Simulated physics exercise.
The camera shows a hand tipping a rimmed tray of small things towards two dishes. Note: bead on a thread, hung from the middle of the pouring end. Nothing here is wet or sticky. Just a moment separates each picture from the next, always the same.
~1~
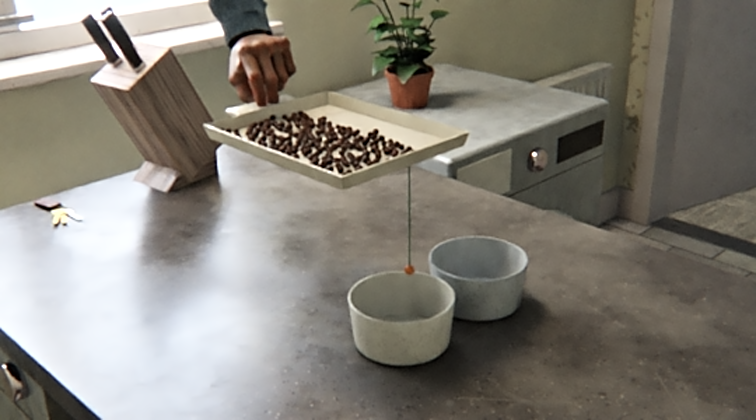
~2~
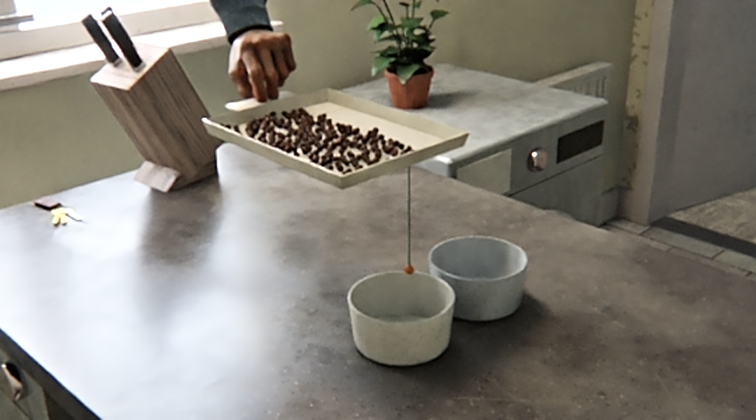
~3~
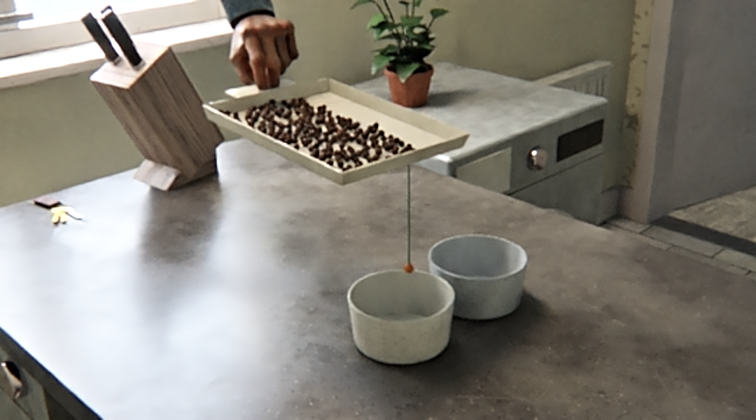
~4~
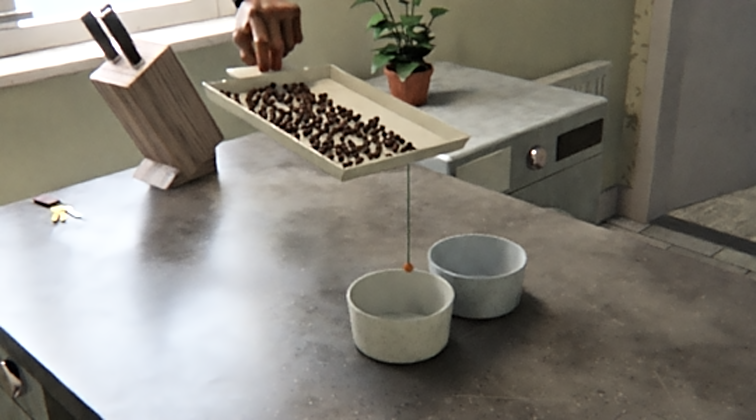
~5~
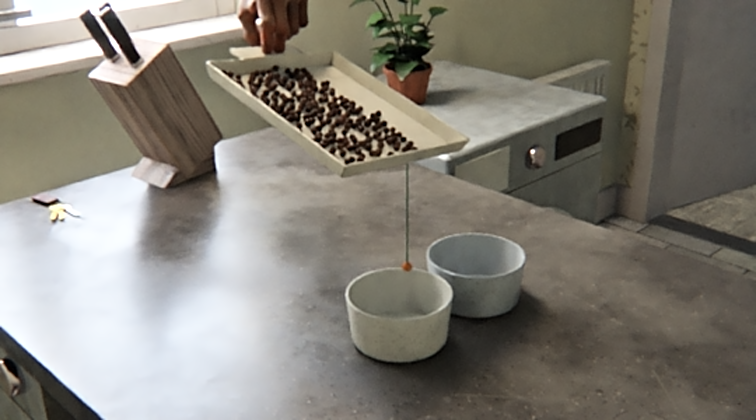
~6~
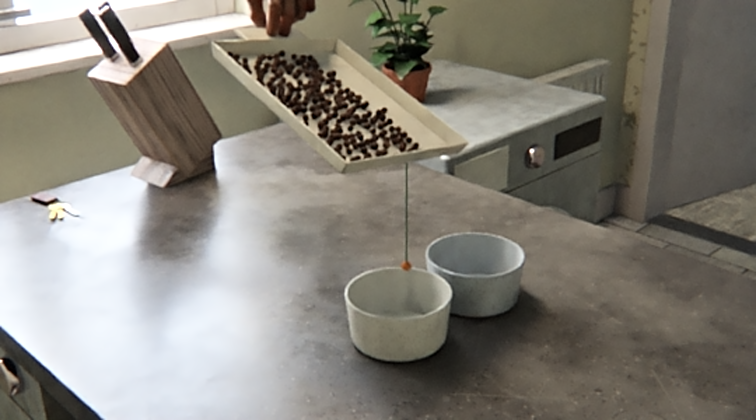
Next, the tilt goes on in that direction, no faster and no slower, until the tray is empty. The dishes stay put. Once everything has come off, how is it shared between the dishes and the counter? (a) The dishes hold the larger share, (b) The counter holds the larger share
The answer is a.
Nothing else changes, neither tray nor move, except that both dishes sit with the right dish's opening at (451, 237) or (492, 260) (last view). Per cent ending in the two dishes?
You'd get 30 in a hundred first and 90 in a hundred after that.
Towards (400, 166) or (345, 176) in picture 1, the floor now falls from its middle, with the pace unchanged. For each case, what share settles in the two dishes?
About 50 and 30 percent.
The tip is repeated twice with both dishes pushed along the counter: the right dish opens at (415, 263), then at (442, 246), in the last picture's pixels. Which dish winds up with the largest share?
First try, the one on the right; second try, the one on the right.
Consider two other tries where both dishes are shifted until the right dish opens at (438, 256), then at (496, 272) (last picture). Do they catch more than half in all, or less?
In the first position a majority, in the second a majority.
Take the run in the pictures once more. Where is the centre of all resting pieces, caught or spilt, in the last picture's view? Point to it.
The centre settles at about (477, 292).
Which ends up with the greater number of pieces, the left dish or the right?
That one is the rightward one.
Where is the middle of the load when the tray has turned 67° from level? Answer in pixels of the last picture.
Somewhere about pixel (449, 157).
Just after the last frame, tray tipped steeply; roughly two thirds on the tray; about a tenth in the right dish; just a few outside both; roughly a quarter in the air.
A moment on, tray tipped past a quarter turn; just a few on the tray; just a few in the left dish; roughly two thirds in the right dish; about a tenth outside both; about a tenth in the air.
Further on, tray tipped past a quarter turn; just a few in the left dish; the larger part in the right dish; about a tenth outside both.
When it is over, tray tipped past a quarter turn; just a few in the left dish; the larger part in the right dish; about a tenth outside both.
